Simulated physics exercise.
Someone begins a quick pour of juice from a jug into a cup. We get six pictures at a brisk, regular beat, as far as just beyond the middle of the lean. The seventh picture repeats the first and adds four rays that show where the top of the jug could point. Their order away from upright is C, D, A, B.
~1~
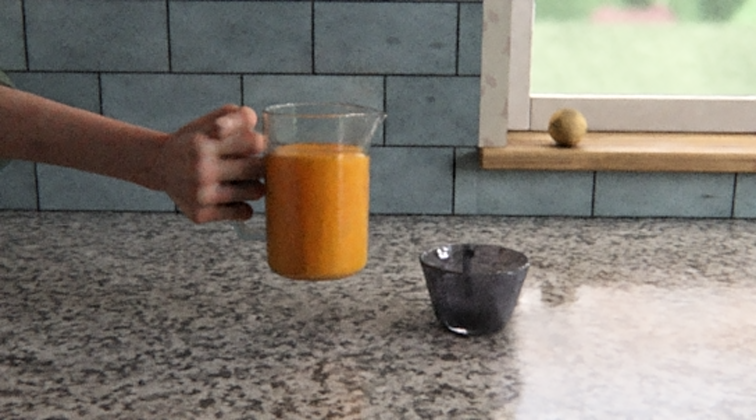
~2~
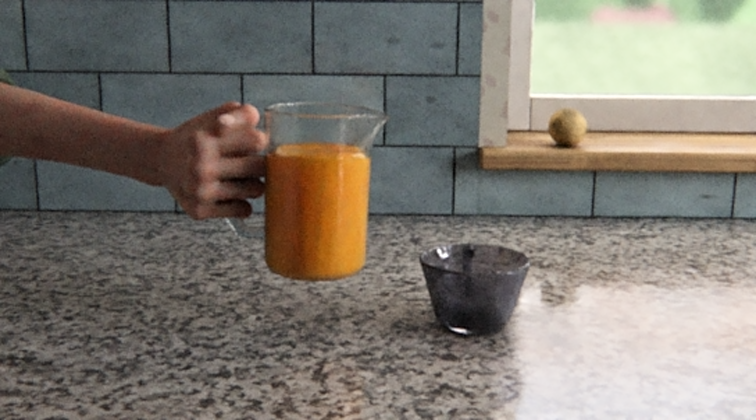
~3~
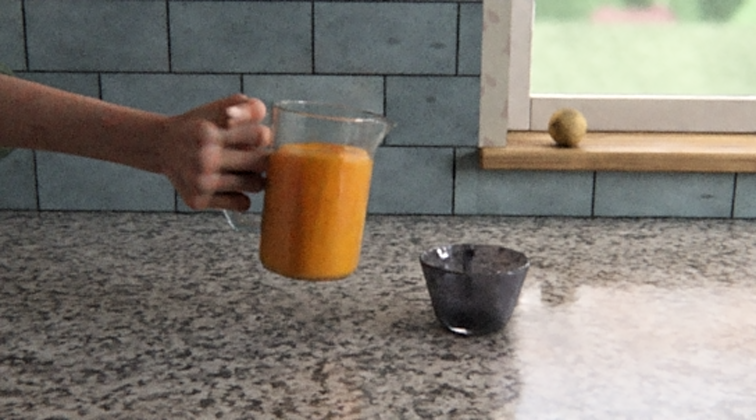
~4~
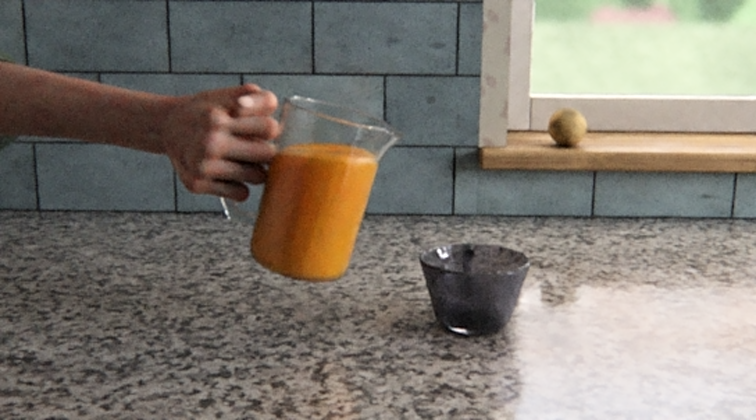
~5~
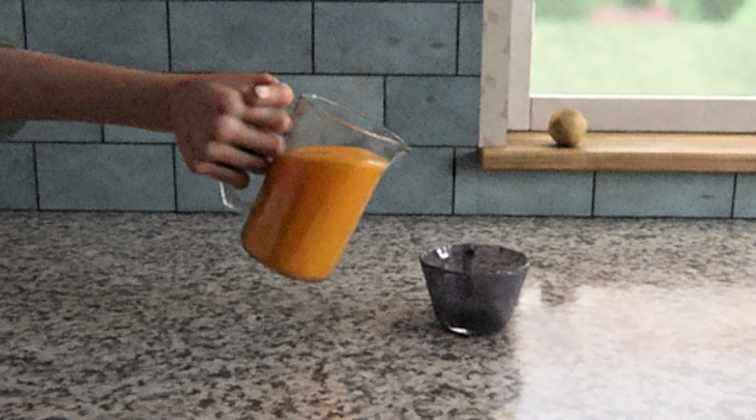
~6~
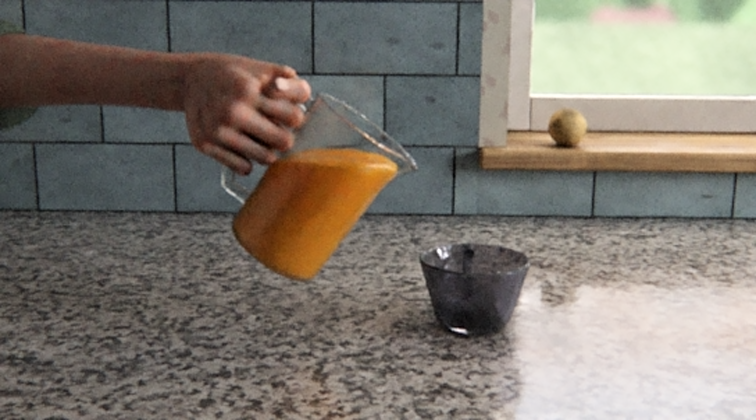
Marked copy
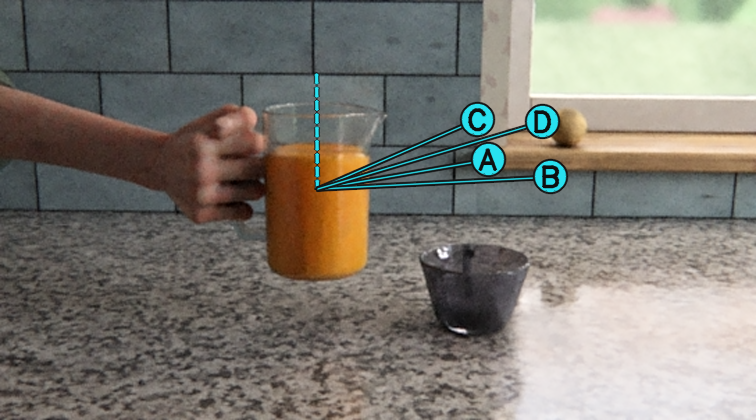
In the video, a hand holds a glass jug of orange juice above a speckled countertop, upright at first, then tilts it steadily to the right near a small dark cup, the juice moving up to the lip.
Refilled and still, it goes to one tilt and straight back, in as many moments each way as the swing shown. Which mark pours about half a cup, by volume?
The best mark is C.
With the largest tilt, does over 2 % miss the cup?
Yes.
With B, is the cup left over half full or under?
Over half.
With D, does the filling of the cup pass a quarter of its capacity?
Yes, it does.
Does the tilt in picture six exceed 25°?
Yes, it does.
On the marked copy, A at (472, 162); B at (533, 178); C at (461, 126); D at (526, 127).
With A, the cup ends with about 72 % of what it can hold; 15 % of the juice is spilt.
With B, the cup ends with about 82 % of what it can hold; 23 % of the juice is spilt.
With C, the cup ends with about 50 % of what it can hold; 3 % of the juice is spilt.
With D, the cup ends with about 61 % of what it can hold; 9 % of the juice is spilt.
